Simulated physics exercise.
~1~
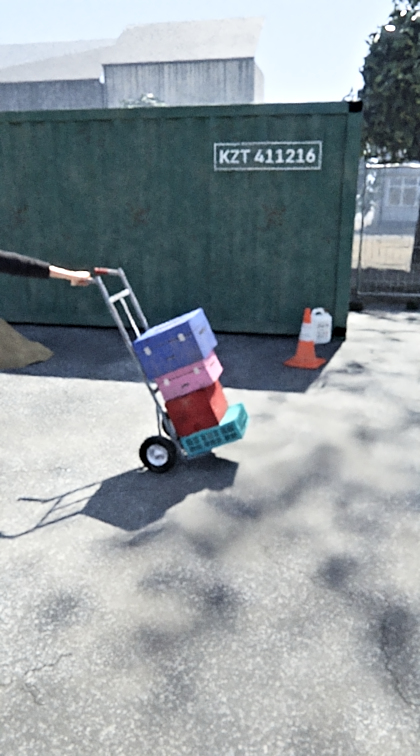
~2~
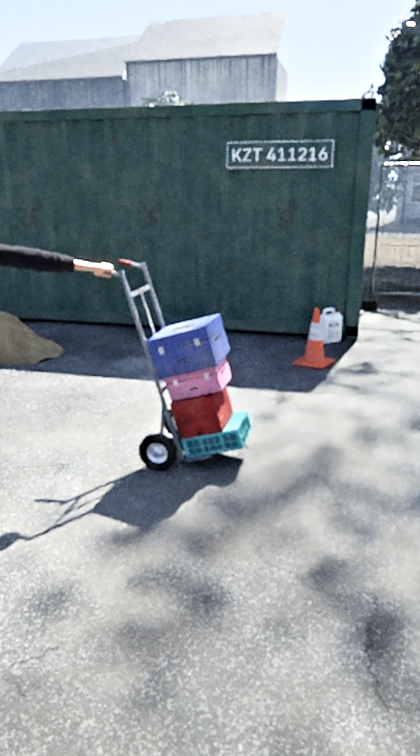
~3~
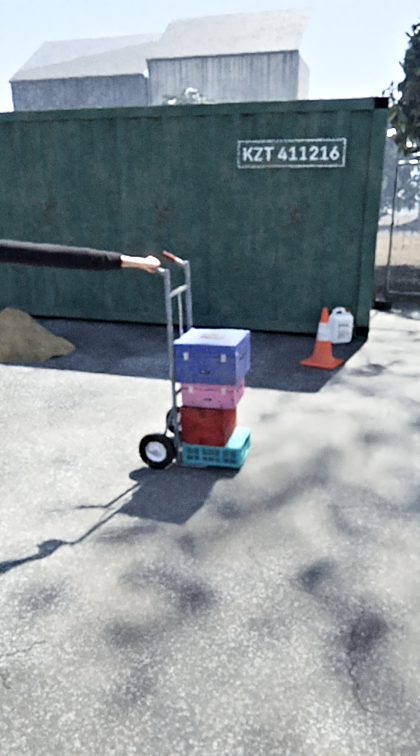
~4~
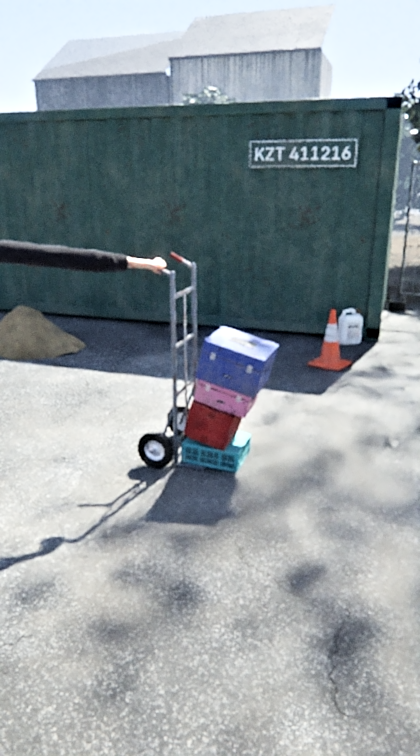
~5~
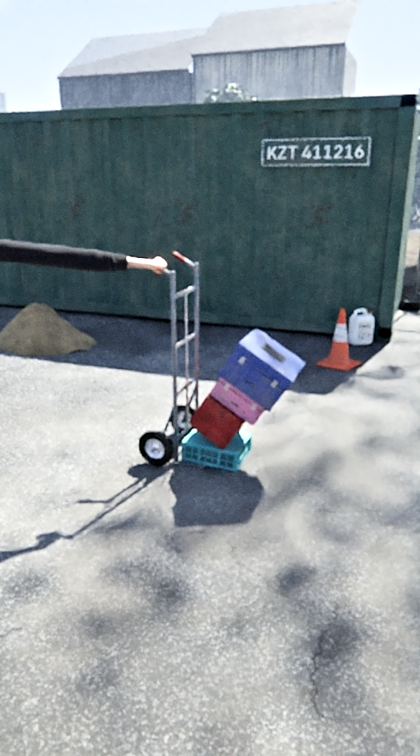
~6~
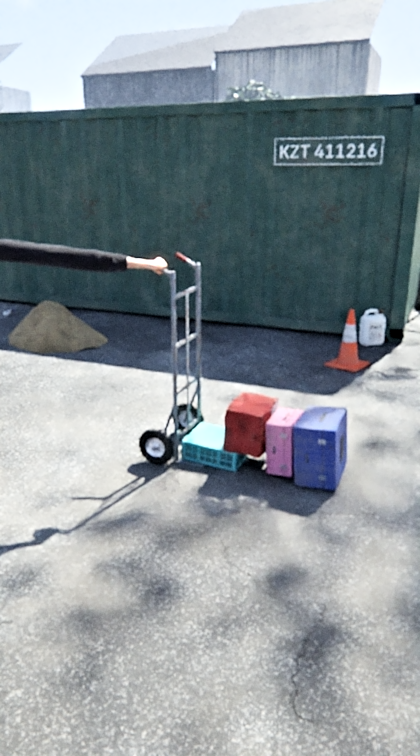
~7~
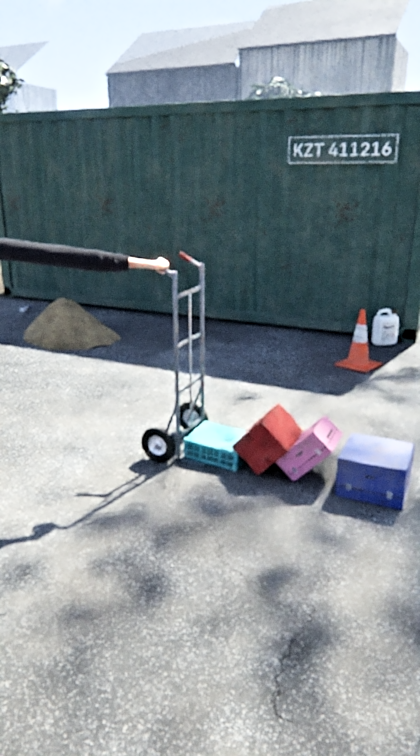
At the start, an outstretched arm holds a sack truck tilted back to the left in front of a green shipping container, its load a turquoise crate, a red box, a pink toolbox and a blue toolbox on top. The hand swings the truck upright, and it stops abruptly. The upper three pieces keep tipping to the right together, pivoting over the crate. They topple onto the asphalt, the blue toolbox landing farthest out. In the end, the red box and pink toolbox lean at angles between the crate, still at the truck's base, and the blue toolbox.
